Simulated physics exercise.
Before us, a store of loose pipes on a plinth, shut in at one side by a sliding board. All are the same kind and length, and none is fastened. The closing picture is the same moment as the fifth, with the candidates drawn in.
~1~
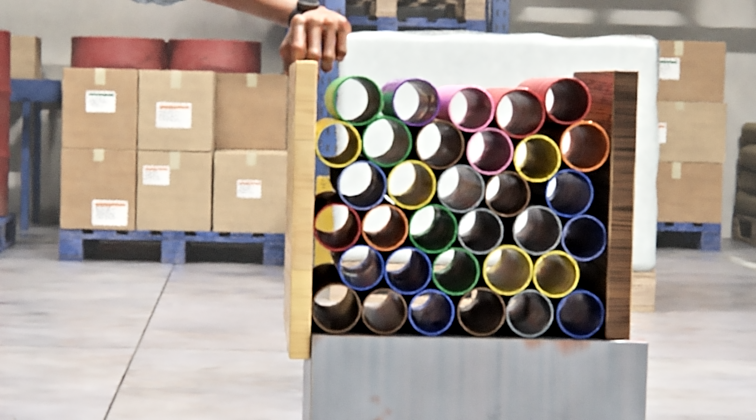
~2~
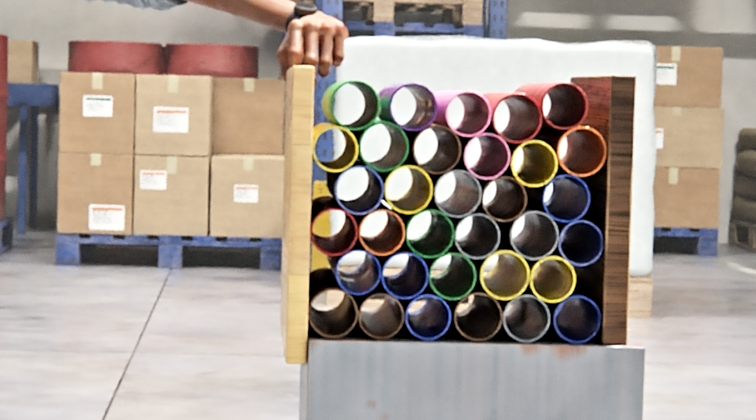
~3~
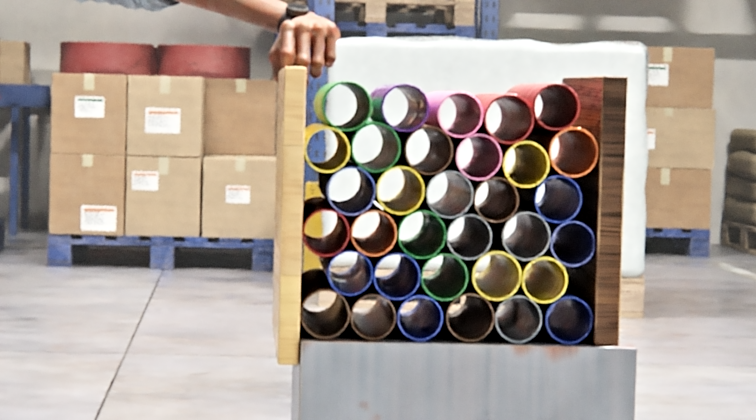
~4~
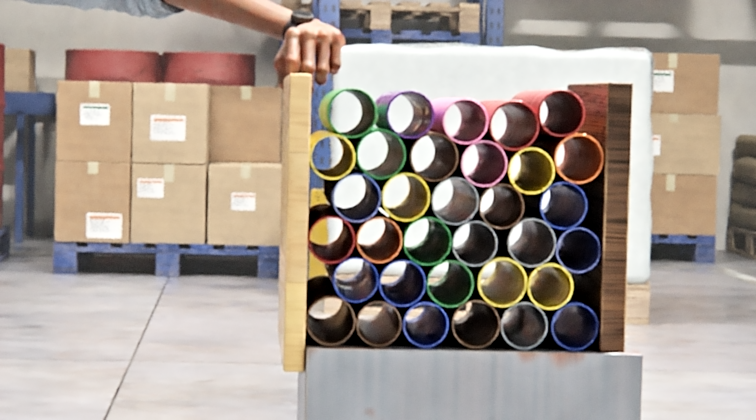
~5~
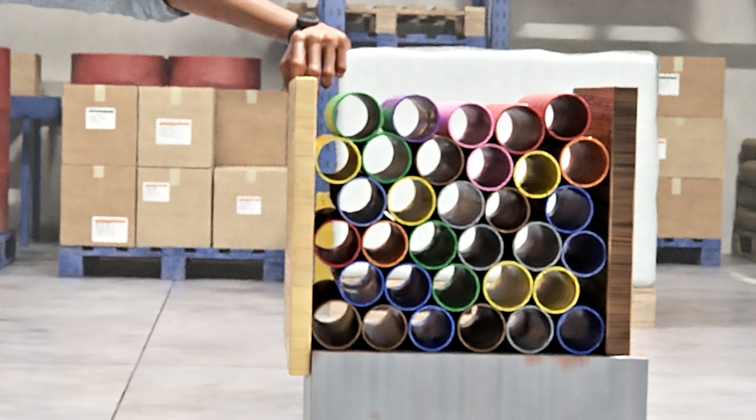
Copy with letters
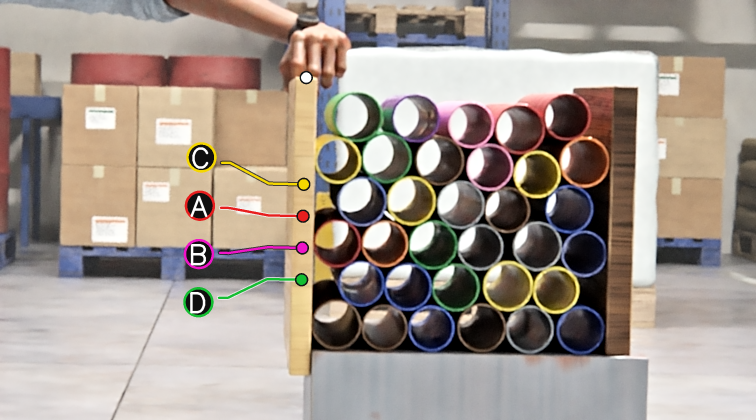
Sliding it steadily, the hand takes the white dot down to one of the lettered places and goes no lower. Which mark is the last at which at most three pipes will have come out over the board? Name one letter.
It can be let down to D.
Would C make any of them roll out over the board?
No.
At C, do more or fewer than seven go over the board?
At C, fewer than seven.
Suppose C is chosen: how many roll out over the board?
The count is none.
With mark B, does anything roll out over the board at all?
Yes.
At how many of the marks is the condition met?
Four of the four.
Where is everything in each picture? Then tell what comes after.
The first frame shows a brown pipe (336, 308); a blue pipe (580, 314); a yellow pipe (555, 274).
The second frame shows a yellow pipe (552, 279); a red pipe (334, 232).
The third frame shows a yellow pipe (400, 190); a green pipe (376, 147).
The fourth frame shows a pink pipe (466, 121); side board (293, 213).
The fifth frame shows a brown pipe (336, 325); a blue pipe (580, 330); a yellow pipe (555, 290).
On the marked copy, A at (303, 216); B at (302, 248); C at (304, 185); D at (301, 280); the white dot at (306, 77).
With D. Early on, top of the board (315, 166).
Further on, top of the board (313, 266).
At the end, top of the board (312, 279), two out over the board.
As for the rest, A two out over the board; B two out over the board; C none out over the board.
